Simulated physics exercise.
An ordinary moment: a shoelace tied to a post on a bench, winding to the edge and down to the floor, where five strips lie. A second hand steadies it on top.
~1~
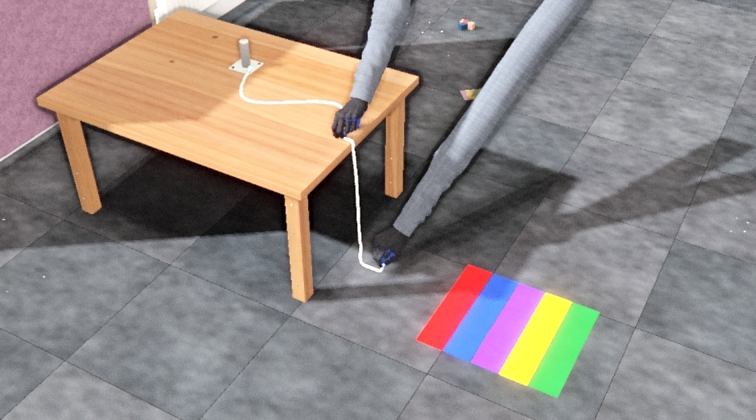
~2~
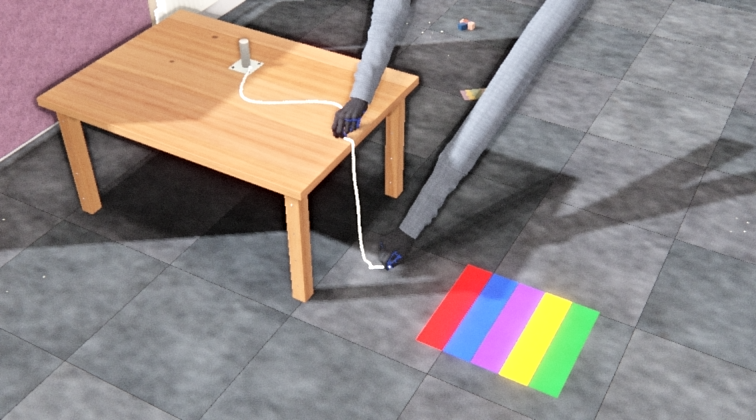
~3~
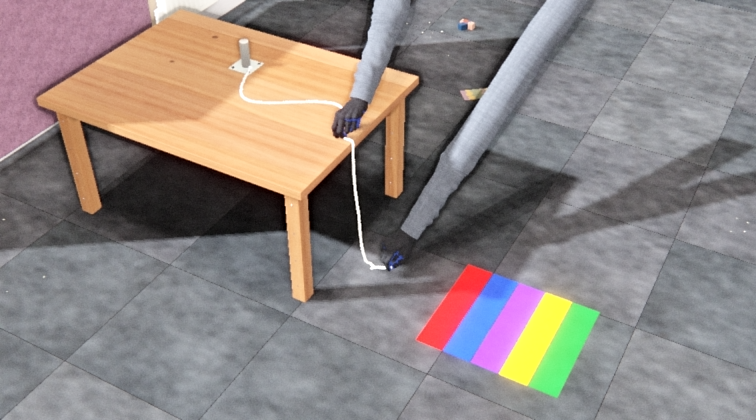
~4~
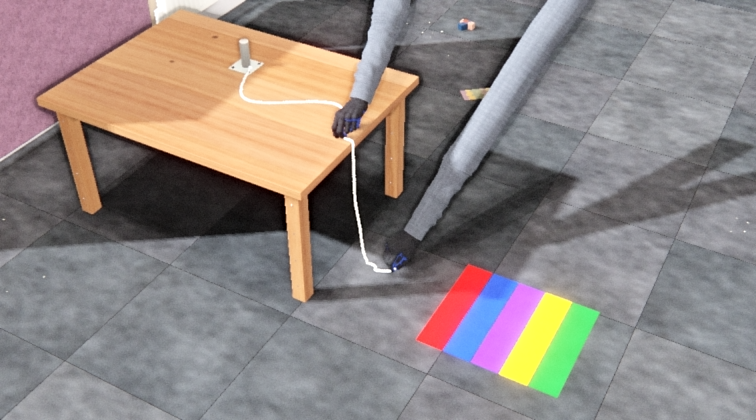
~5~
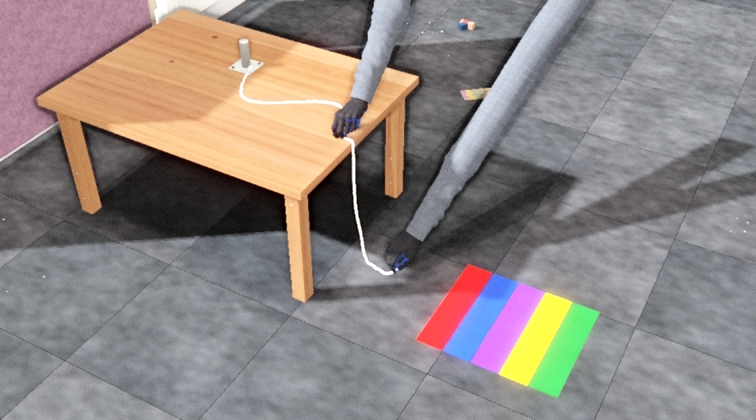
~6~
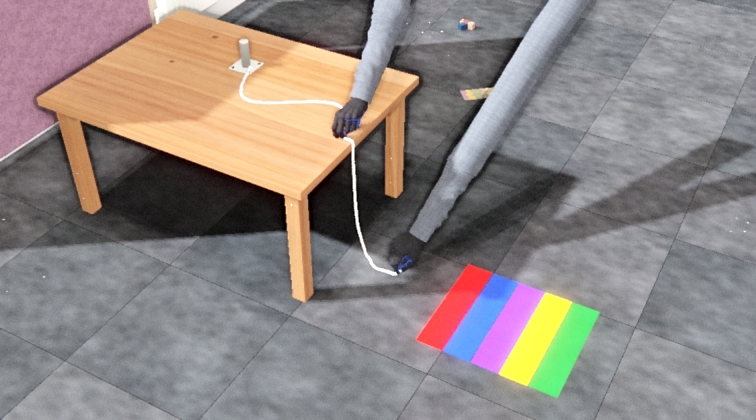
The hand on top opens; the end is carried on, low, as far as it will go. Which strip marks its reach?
The end stops over the yellow strip.
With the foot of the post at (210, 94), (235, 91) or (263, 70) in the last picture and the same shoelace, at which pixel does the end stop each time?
Try by try, around (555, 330), (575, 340) and (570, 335).
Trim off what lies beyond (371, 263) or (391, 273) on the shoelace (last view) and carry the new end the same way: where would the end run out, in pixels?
Try by try, around (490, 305) and (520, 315).
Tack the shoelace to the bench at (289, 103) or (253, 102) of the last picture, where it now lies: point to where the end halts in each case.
The places are (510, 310) and (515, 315).
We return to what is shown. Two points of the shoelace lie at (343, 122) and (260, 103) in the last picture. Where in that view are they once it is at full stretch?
Near (379, 152) and (301, 97).
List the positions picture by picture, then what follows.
The first picture shows end (384, 265); red (439, 330); blue (466, 341); purple (494, 352); yellow (522, 364); green (551, 376).
The second picture shows end (390, 267); shoelace through (242, 83) (275, 103) (340, 106) (348, 140) (357, 196) (361, 245).
The third picture shows end (391, 268).
The fourth picture shows end (395, 269); shoelace through (242, 83) (275, 103) (340, 106) (348, 140) (355, 195) (362, 245).
The fifth picture shows end (397, 270).
The sixth picture shows end (400, 271); shoelace through (242, 83) (275, 103) (340, 106) (348, 140) (355, 195) (363, 246).
Soon after, end near (489, 305); over blue.
After that, end near (524, 318); over purple.
At the stop, end near (545, 326); over yellow. It gets as far as the yellow strip.
